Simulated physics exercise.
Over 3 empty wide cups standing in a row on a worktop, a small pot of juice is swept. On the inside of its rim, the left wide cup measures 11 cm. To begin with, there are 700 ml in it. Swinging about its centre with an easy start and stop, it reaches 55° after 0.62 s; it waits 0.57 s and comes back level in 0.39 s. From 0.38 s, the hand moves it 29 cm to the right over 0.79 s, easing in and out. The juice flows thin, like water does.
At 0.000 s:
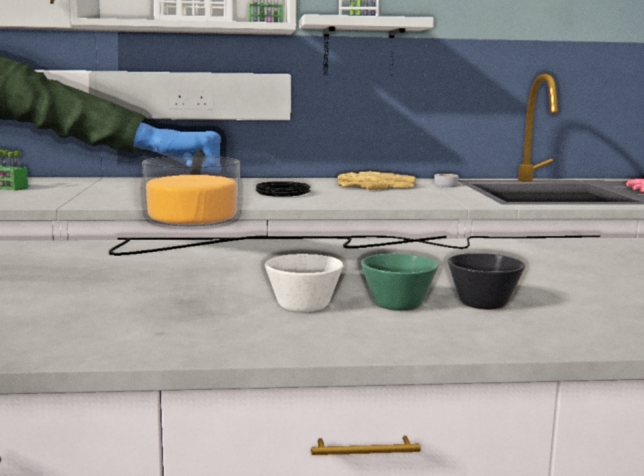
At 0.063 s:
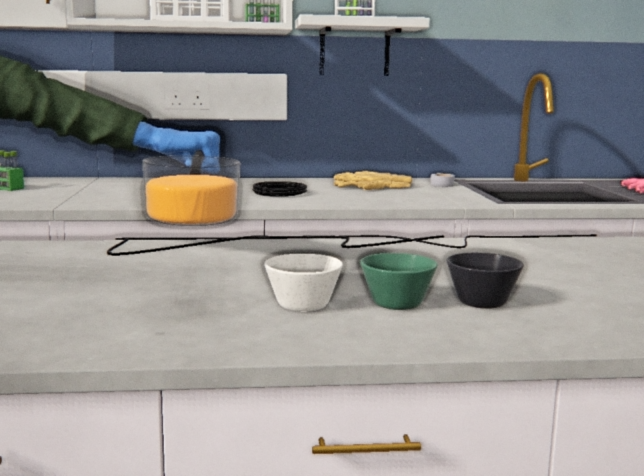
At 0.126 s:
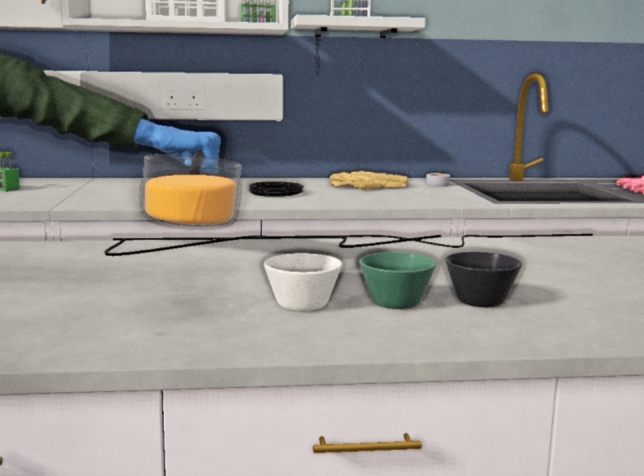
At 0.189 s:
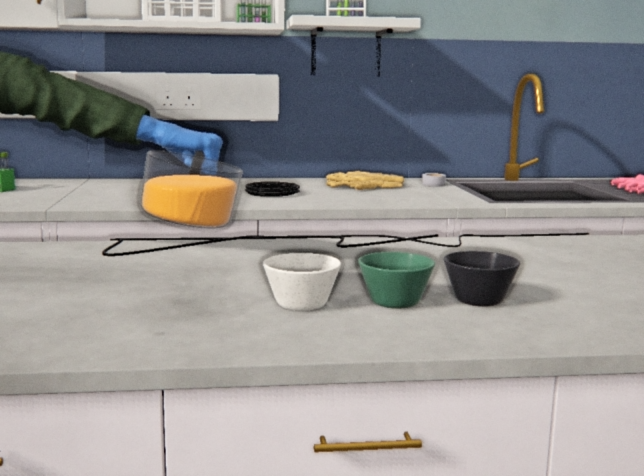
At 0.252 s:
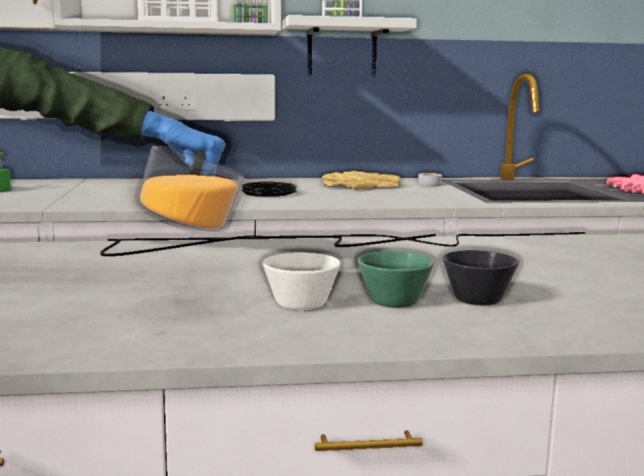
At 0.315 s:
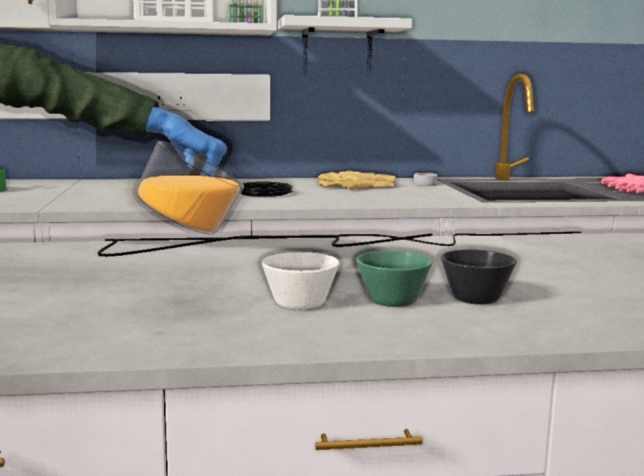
A blue-gloved hand in a dark green sleeve holds a clear pot of orange juice at the left, upright at first, then tilts it steadily clockwise toward the right. White, green and black empty bowls stand in a row on a grey worktop, with a brass tap and sink behind. The kitchen is seen from the front, its background sliding very slightly left as the view shifts.
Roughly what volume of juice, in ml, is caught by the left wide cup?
40 ml.
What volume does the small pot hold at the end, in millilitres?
I'd say some 220 ml.
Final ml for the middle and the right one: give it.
You'd find around 70 ml in the middle and around 210 ml on the right.
Then, 0.66 s in, the tilt is 55° and from the left they hold 30 ml, 0 ml, 0 ml, the small pot 615 ml, and 10 ml is on the worktop.
Then, 0.91 s in, the tilt is 55° and from the left they hold 40 ml, 80 ml, 0 ml, the small pot 395 ml, and 30 ml is on the worktop.
Then, 1.18 s in, the tilt is 55° and from the left they hold 40 ml, 70 ml, 105 ml, the small pot 245 ml, and 100 ml is on the worktop.
Then, 1.46 s in, the tilt is 11° and from the left they hold 40 ml, 70 ml, 215 ml, the small pot 225 ml, and 145 ml is on the worktop.
Finally, from the left they hold 40 ml, 70 ml, 215 ml, the small pot 225 ml, and 145 ml is on the worktop.
